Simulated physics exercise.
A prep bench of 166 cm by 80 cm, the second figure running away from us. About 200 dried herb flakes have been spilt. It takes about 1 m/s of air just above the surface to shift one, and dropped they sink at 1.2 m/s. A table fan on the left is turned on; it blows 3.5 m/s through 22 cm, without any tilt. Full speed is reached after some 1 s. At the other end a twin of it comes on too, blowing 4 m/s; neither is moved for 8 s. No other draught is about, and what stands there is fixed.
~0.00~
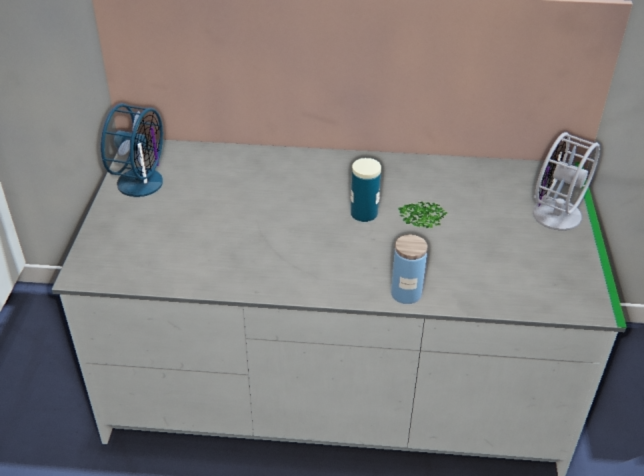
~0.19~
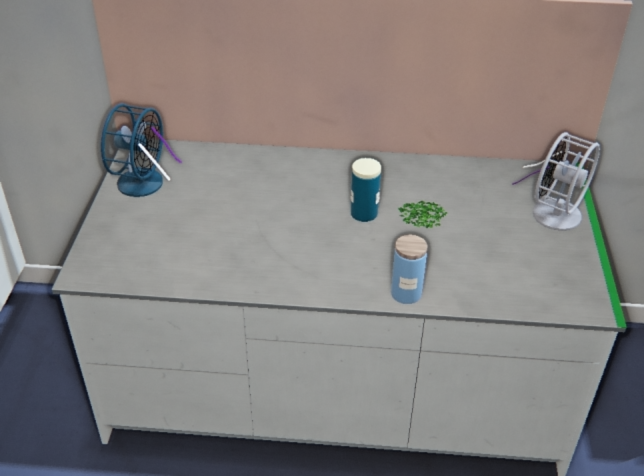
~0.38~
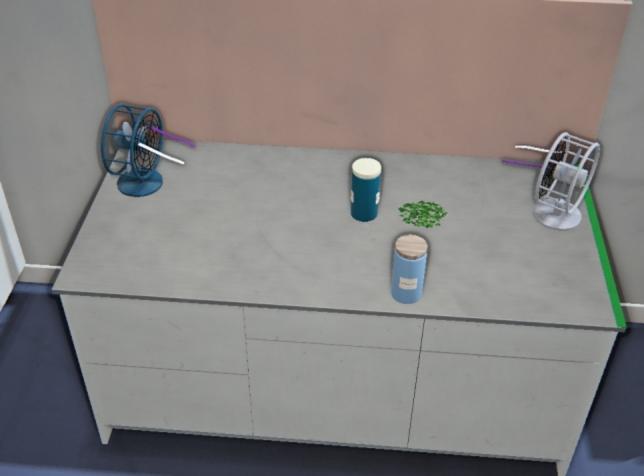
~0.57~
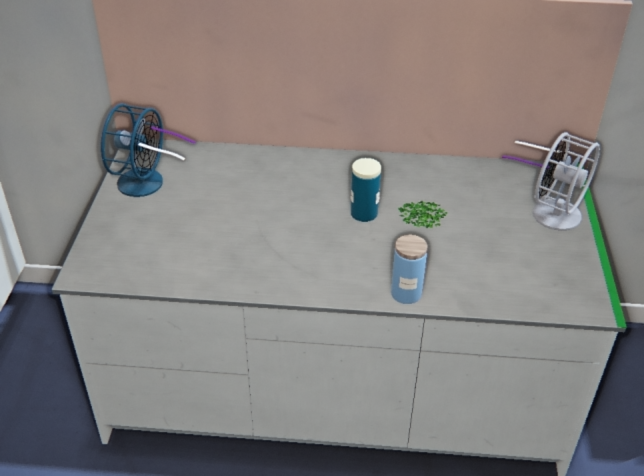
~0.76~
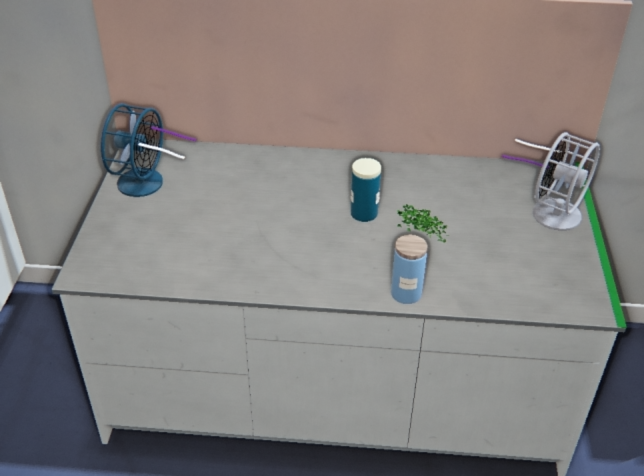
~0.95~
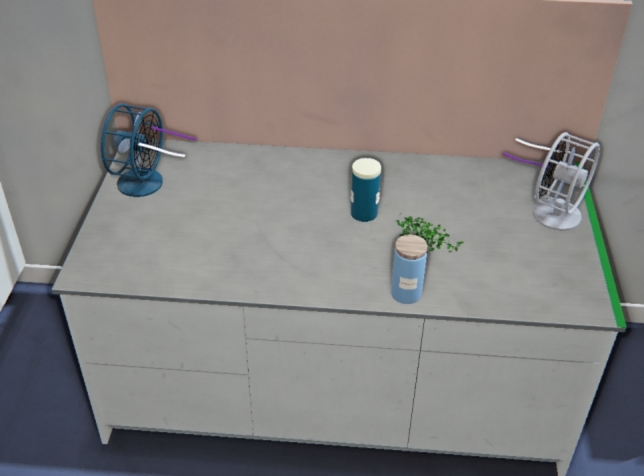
On a grey bench with two lidded jars, ribbons on the blue fan at left and the pale fan at right lift and stream inward; then the green flakes between them, still at first, spread slightly toward the front right.
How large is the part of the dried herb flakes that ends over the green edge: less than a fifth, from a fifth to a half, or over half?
Of the dried herb flakes, over half end over the green edge.
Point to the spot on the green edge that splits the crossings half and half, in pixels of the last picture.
Around (606, 250).
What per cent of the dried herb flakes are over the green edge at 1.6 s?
Near 0 %.
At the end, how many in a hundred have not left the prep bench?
About 15 %.
After 1.6 s the count stands so, 0 % are over the green edge; the middle of those left on the top is near (440, 235).
After 2.6 s the count stands so, 18 % are over the green edge; the middle of those left on the top is near (456, 239).
After 4.4 s the count stands so, 53 % are over the green edge; the middle of those left on the top is near (449, 249).
After 8.0 s, at the end, 84 % are over the green edge.
